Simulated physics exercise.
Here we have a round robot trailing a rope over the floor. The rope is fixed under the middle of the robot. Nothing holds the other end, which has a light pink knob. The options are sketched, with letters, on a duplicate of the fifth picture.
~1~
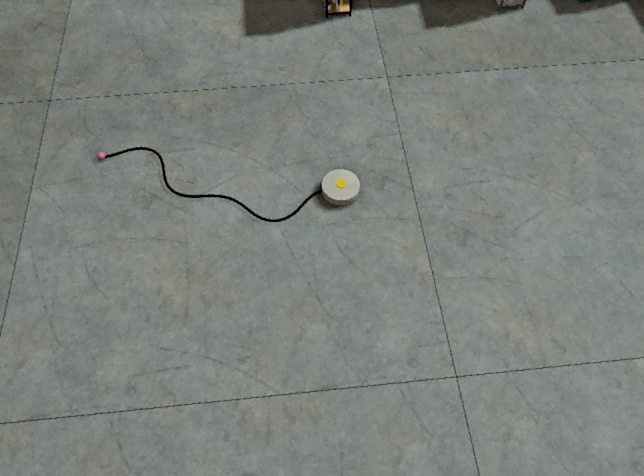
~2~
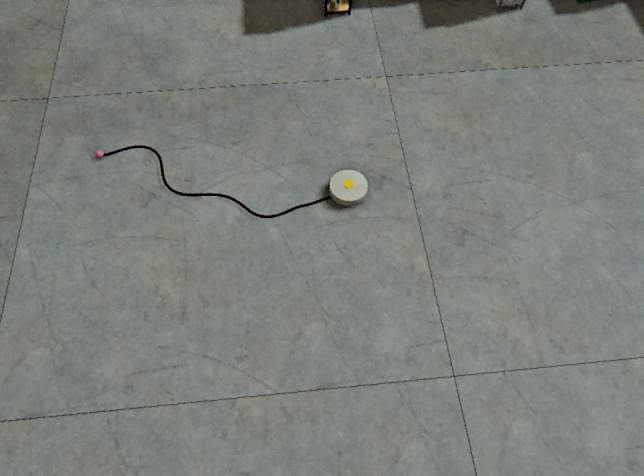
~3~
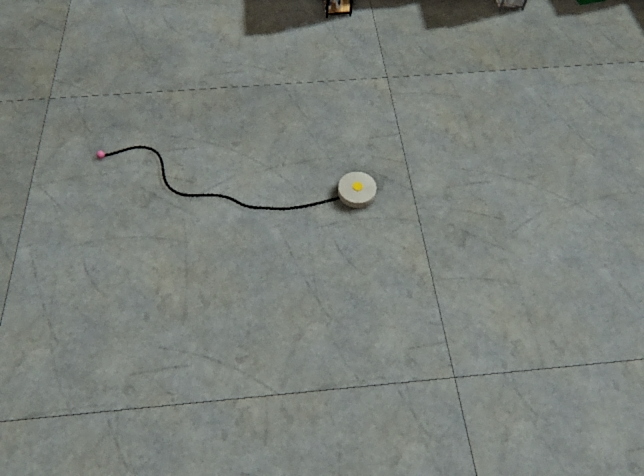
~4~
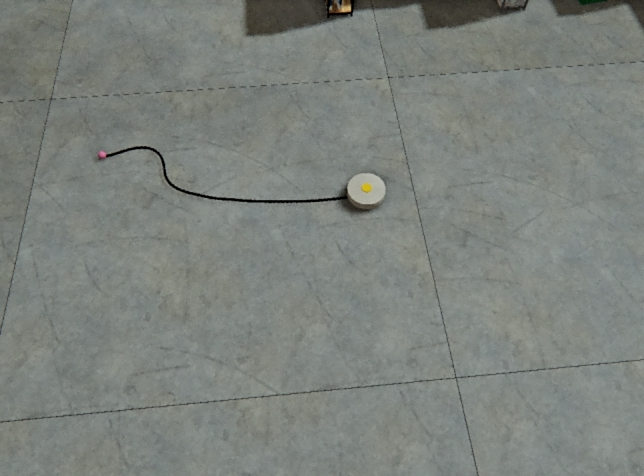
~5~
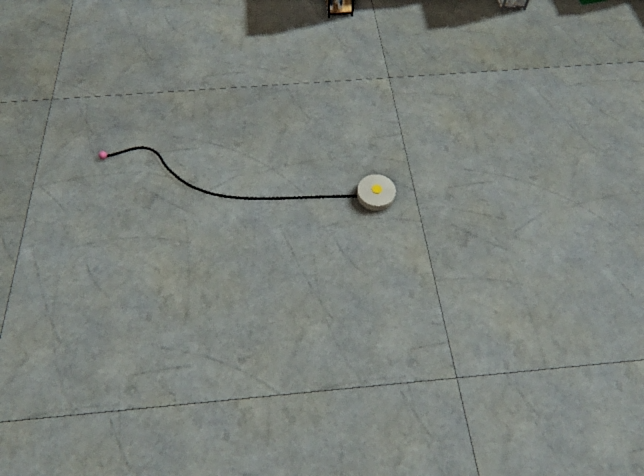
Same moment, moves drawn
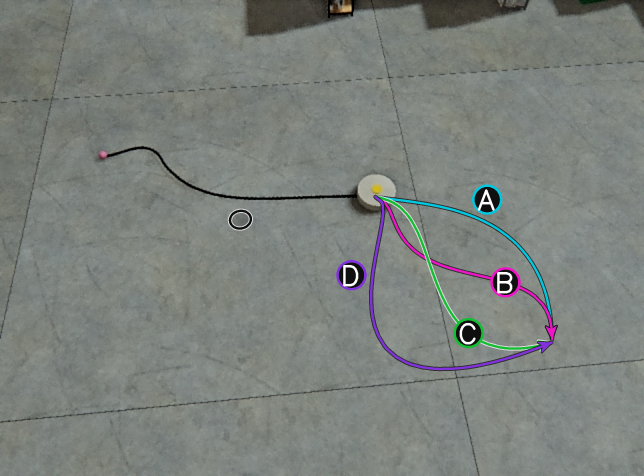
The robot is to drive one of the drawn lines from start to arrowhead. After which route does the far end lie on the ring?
Choose route D.
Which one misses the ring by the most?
Route A.
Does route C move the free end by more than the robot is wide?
Yes.
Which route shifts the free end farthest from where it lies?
Route A.
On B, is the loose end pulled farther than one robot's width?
Yes.
On the marked copy, A from (375, 197) via (496, 228) to (552, 339); B from (375, 197) via (454, 269) to (552, 339); C from (375, 197) via (439, 290) to (552, 342); D from (375, 197) via (384, 345) to (552, 342); the ring at (240, 220).
Following D. Soon after the start, robot (372, 295), middle of the rope (252, 201), free end (121, 154).
Later, robot (461, 366), middle of the rope (309, 272), free end (196, 183).
In the end, robot (555, 340), middle of the rope (376, 295), free end (242, 217); the free end is on the ring.
As for the rest, A leaves the free end at (273, 183); B leaves the free end at (257, 194); C leaves the free end at (254, 195).
